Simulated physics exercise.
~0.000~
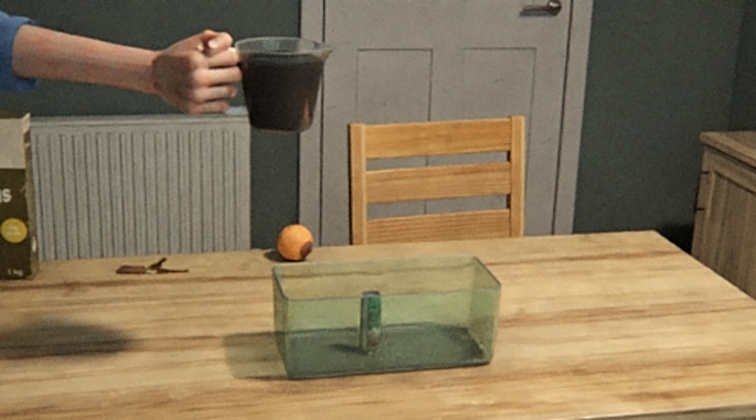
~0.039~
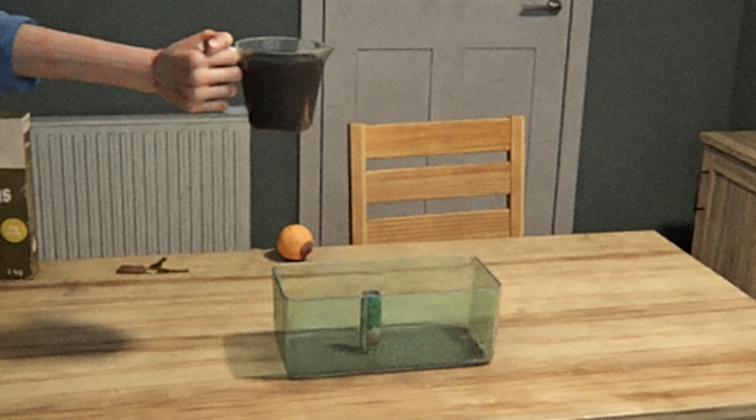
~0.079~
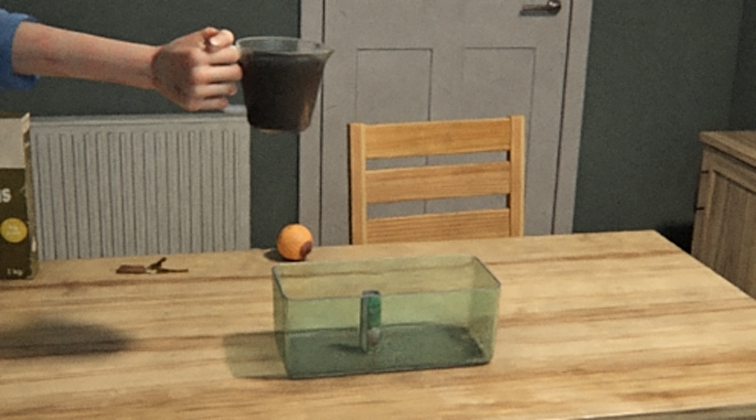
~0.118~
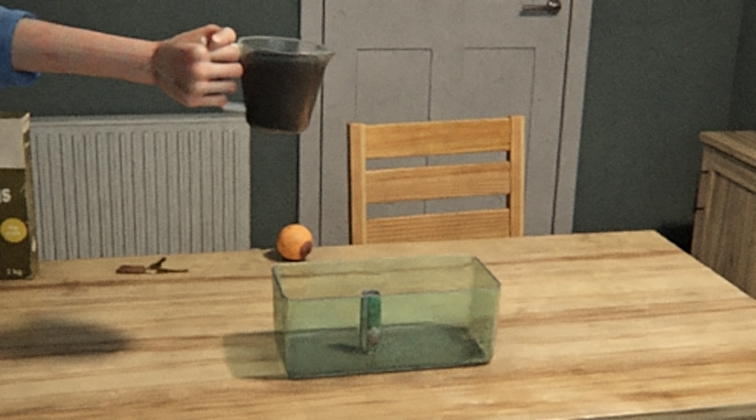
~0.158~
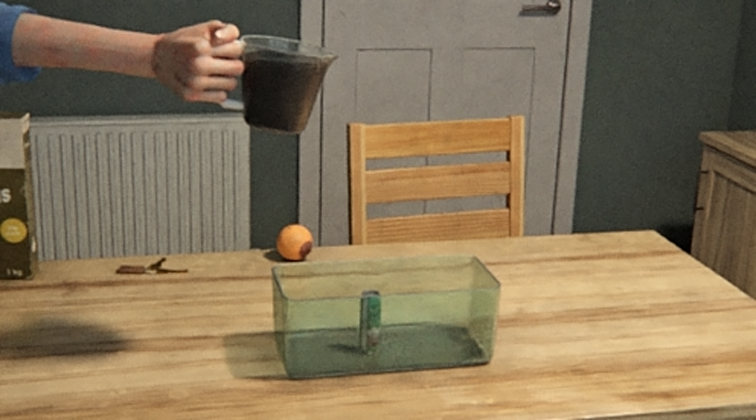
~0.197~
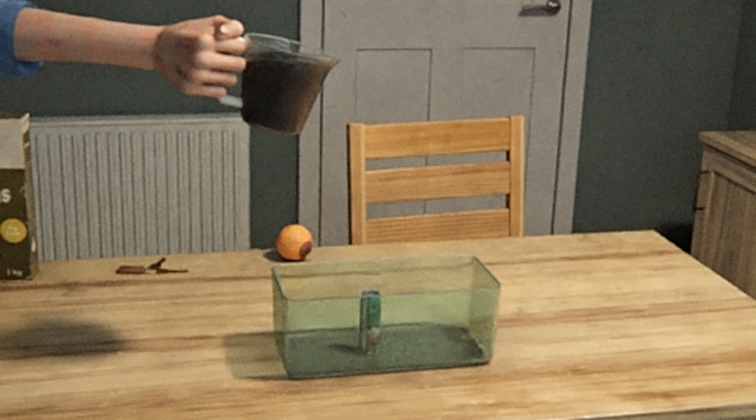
At a wooden table in a room with a radiator and a grey door, a hand holds a flared jug of dark liquid above an empty, greenish clear basin with a small tin inside. The jug stays nearly upright at first, then the hand gradually tilts it slightly to the right.
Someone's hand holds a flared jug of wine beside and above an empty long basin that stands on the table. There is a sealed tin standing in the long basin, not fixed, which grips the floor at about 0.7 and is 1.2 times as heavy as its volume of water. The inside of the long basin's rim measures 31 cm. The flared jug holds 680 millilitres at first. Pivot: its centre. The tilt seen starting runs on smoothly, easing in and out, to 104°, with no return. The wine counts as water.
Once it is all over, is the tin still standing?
Yes.
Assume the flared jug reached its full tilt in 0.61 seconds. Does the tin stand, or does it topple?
In that case the tin stays vertical.
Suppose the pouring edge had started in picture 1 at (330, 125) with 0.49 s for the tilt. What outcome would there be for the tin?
Then it topples.
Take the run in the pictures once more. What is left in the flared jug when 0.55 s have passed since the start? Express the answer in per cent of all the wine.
Roughly 66 %.
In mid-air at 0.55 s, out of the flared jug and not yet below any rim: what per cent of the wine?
Some 34 % is the figure.
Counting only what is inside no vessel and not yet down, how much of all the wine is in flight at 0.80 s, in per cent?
Roughly 38 %.
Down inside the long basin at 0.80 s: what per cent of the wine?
Some 50 per cent.
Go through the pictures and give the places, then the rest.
In the first frame, it leans 0°; its right rim is at (334, 47); the wine meets the walls at (239, 58) and (322, 57); the long basin's rim runs from (279, 284) to (488, 272); the tin's top is at (371, 296).
In the second frame, it leans 1°; its right rim is at (334, 47); the wine meets the walls at (239, 57) and (322, 57).
In the third frame, it leans 2°; its right rim is at (335, 48); the wine meets the walls at (240, 56) and (322, 58).
In the fourth frame, it leans 5°; its right rim is at (336, 51); the wine meets the walls at (241, 56) and (324, 58).
In the fifth frame, it leans 8°; its right rim is at (338, 55); the wine meets the walls at (243, 57) and (326, 60).
In the sixth frame, it leans 13°; its right rim is at (340, 59); the wine meets the walls at (245, 57) and (329, 61).
By 0.55 s the tilt is 73° and 65 per cent is still to pour; the tin stands where it began.
By 0.80 s the tilt is 103° and 12 per cent is still to pour; the tin stands where it began.
By 1.07 s the tilt is 104° and 0 per cent is still to pour; the tin stands where it began.
By 1.36 s the tilt is 104° and 0 per cent is still to pour; the tin stands where it began.
At rest the tin stands where it began.
